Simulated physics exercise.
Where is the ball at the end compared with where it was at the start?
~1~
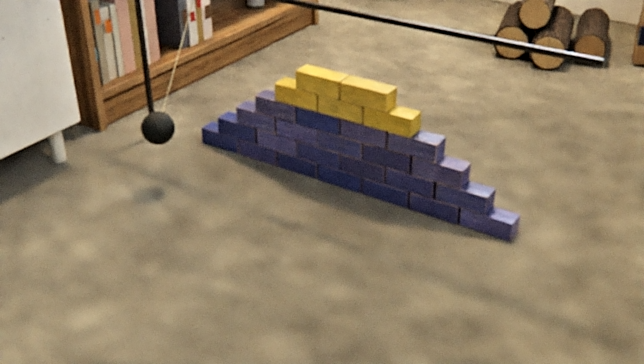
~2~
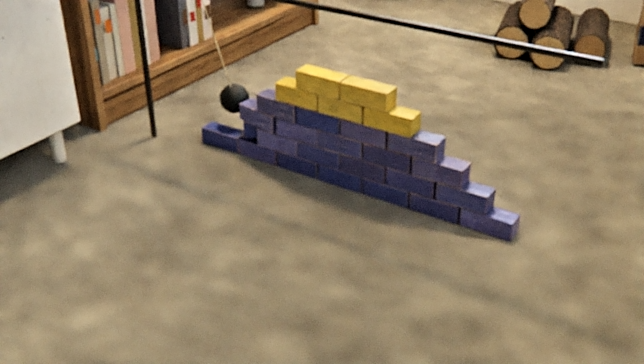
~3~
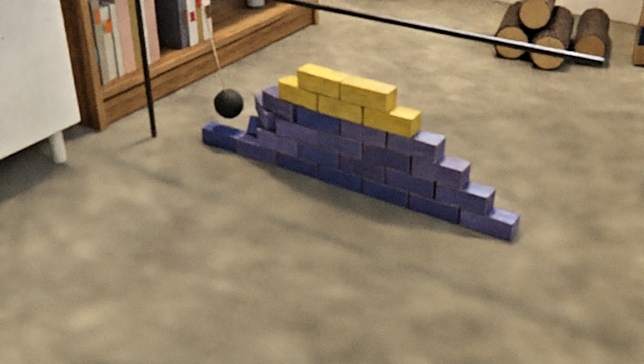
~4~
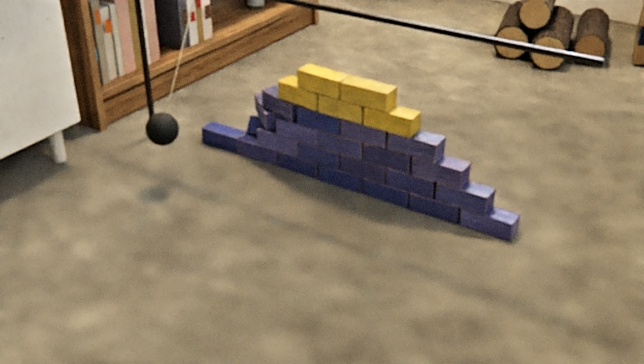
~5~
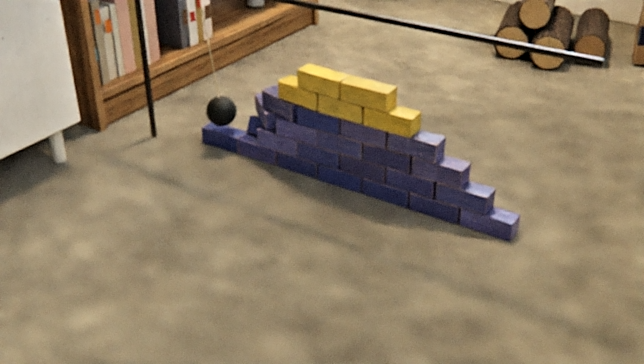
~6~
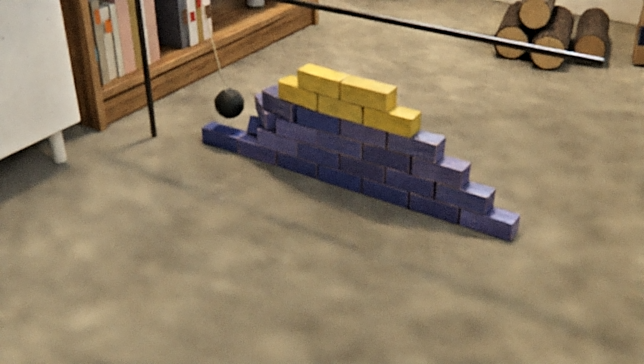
At the start the ball hung out to the left of the wall, clear of the blocks. By the end it was farther right and a little higher in view, close to the wall's left end.
A stepped wall of blue and yellow toy blocks stood on the floor as a dark ball on a line swung right into its left end, nudging a few blue blocks askew. The ball swung away and back, and the wall stayed standing.
